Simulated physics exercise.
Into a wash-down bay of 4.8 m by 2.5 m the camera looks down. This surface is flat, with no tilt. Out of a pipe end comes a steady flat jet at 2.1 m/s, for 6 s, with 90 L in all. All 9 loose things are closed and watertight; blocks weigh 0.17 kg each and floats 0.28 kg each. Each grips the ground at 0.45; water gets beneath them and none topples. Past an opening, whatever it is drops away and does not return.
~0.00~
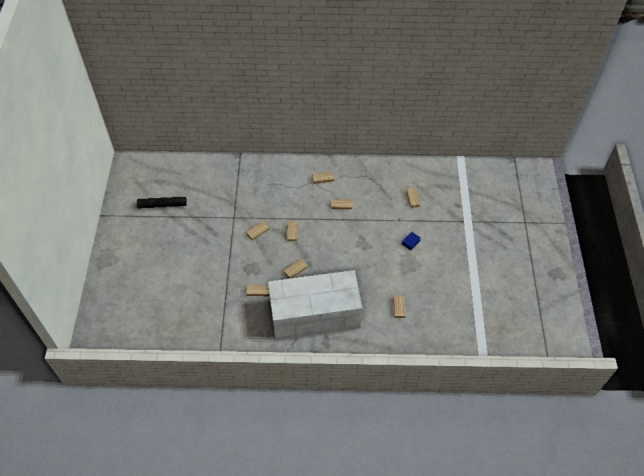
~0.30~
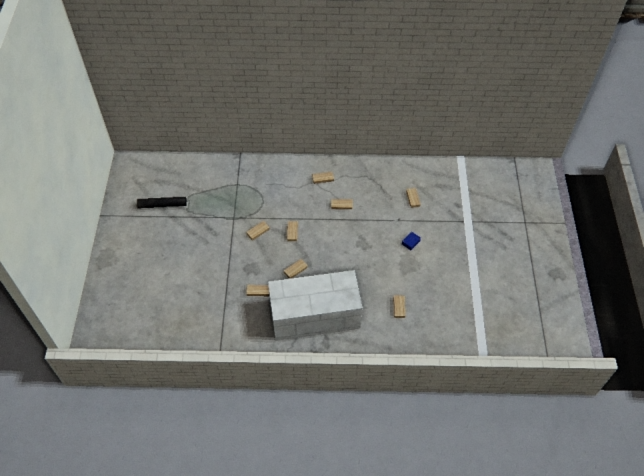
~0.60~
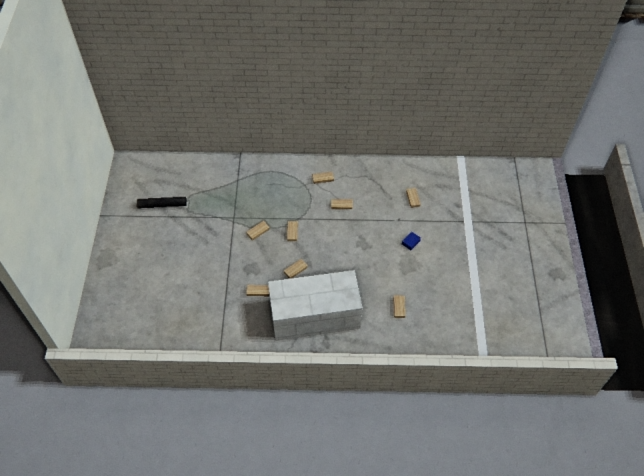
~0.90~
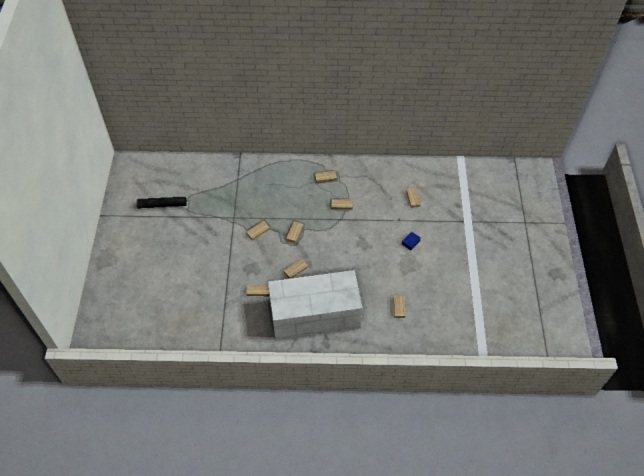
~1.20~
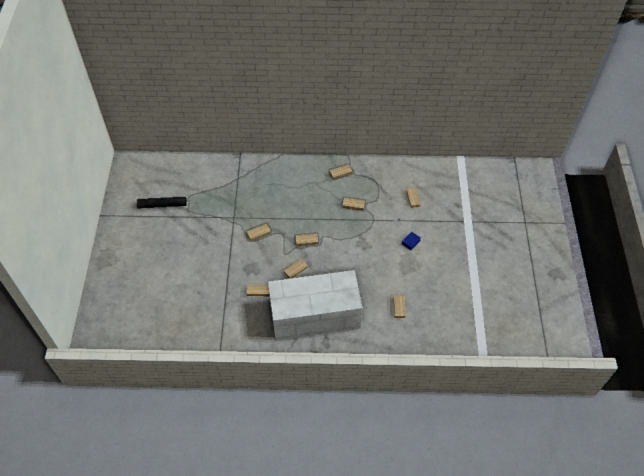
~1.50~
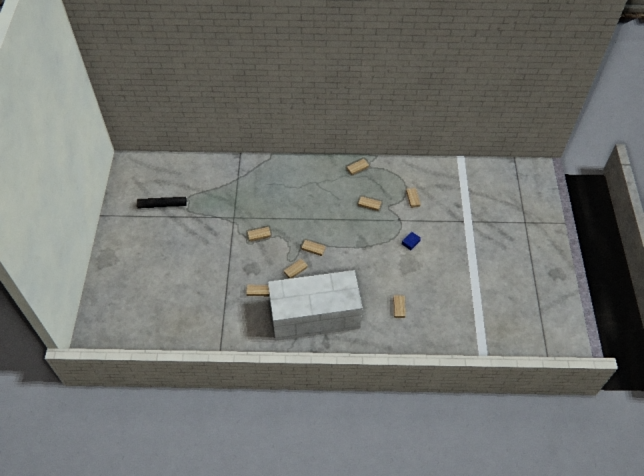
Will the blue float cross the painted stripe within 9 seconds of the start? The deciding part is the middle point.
Not over.
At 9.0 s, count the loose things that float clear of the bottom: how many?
Count: 0.
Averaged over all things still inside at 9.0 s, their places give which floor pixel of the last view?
Centre of the remaining things: Roughly (329, 269).
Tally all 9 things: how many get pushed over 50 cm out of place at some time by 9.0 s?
The number is 3.
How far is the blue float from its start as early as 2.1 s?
Some 5 cm from the start.
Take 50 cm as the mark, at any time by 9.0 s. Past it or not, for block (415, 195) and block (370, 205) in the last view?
Exceeds it; exceeds it.
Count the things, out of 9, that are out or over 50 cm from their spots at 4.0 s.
By my reckoning, 3.
After 2.1 s the blue float is near (414, 241), 0.0 m from its start, aground; 0 of 9 are over the mark; 2 afloat.
After 4.0 s the blue float is near (436, 251), 0.3 m from its start, aground; 3 of 9 are over the mark; 3 afloat.
After 6.3 s the blue float is near (446, 256), 0.4 m from its start, aground; 3 of 9 are over the mark; 0 afloat.
After 9.0 s the blue float is near (451, 259), 0.4 m from its start, aground; 3 of 9 are over the mark; 0 afloat.
